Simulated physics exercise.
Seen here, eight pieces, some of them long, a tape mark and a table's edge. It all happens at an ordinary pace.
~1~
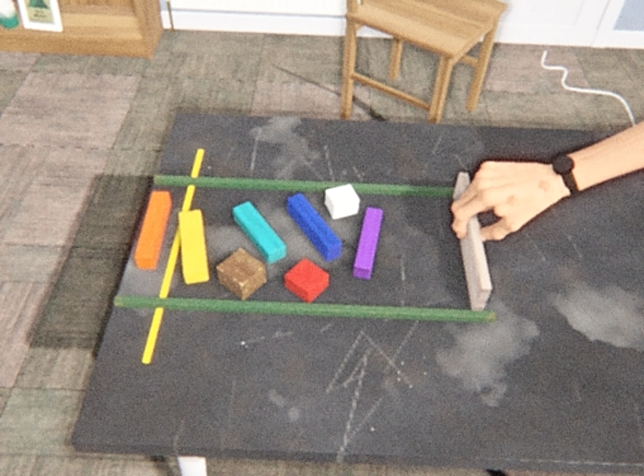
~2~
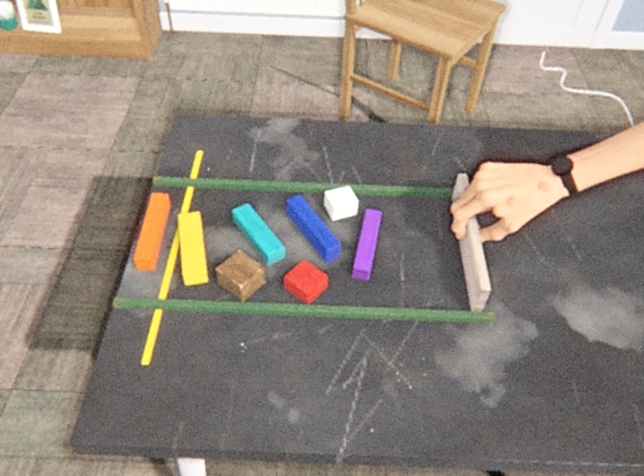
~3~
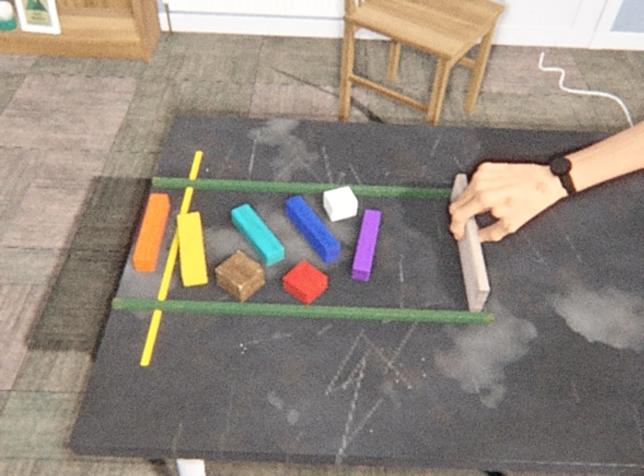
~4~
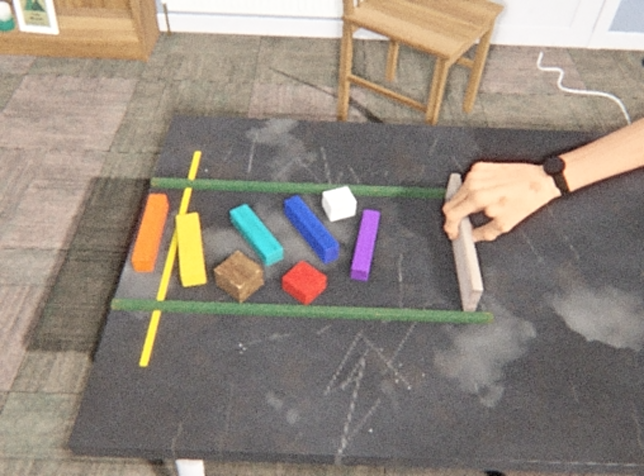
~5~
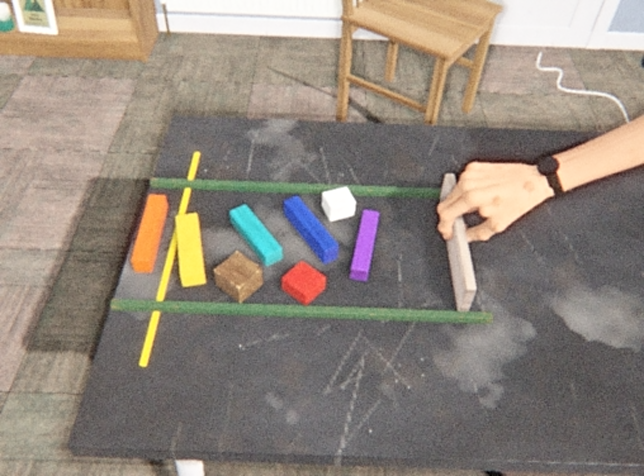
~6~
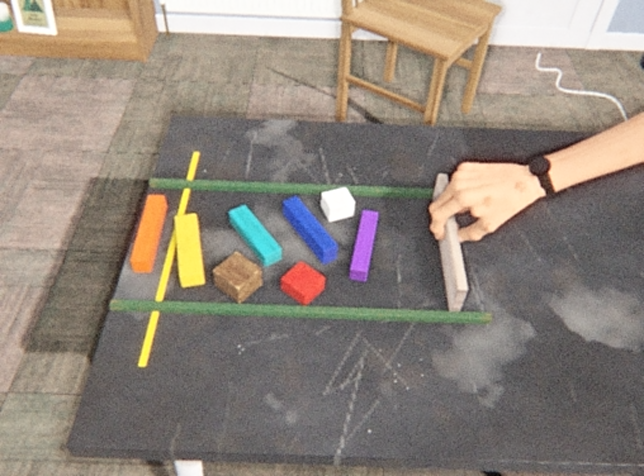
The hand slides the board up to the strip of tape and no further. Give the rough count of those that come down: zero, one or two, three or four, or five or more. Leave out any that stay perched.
The number that fall off is three or four.
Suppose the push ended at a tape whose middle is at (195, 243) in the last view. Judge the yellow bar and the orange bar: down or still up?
The yellow bar comes down; the orange bar falls.
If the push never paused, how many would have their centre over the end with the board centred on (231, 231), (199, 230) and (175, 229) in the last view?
Past the end: 0, 2 and 4.
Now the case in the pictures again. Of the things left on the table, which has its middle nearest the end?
The blue stick.
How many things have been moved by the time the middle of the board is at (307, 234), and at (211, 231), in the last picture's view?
By then 5, and 8.
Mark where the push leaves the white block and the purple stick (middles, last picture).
About (170, 195), and the other about (165, 238).
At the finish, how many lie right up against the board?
3 of them.
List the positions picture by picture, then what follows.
Orange bar (154, 229); yellow bar (193, 245); brown block (242, 274); board (470, 238); tape (178, 239), in the first frame.
Yellow bar (192, 247); turquoise stick (258, 233), in the second frame.
Brown block (240, 276); white block (340, 204), in the third frame.
Orange bar (151, 232); red block (304, 283), in the fourth frame.
Yellow bar (190, 248); blue stick (310, 229), in the fifth frame.
Orange bar (150, 232); yellow bar (189, 249); brown block (238, 277); board (448, 239); tape (174, 242), in the sixth frame.
Soon after, none off yet; orange bar at rest near (150, 232); yellow bar at rest near (189, 249); brown block at rest near (238, 277).
After that, none off yet; orange bar at rest near (150, 232); yellow bar at rest near (189, 249); brown block moving near (227, 277).
And then, none off yet; orange bar tilting a little near (124, 232); yellow bar displaced about its own width near (138, 248); brown block displaced well along near (155, 275).
In the end, the number that fall off is three or four; gone, turquoise stick, brown block, yellow bar and orange bar.
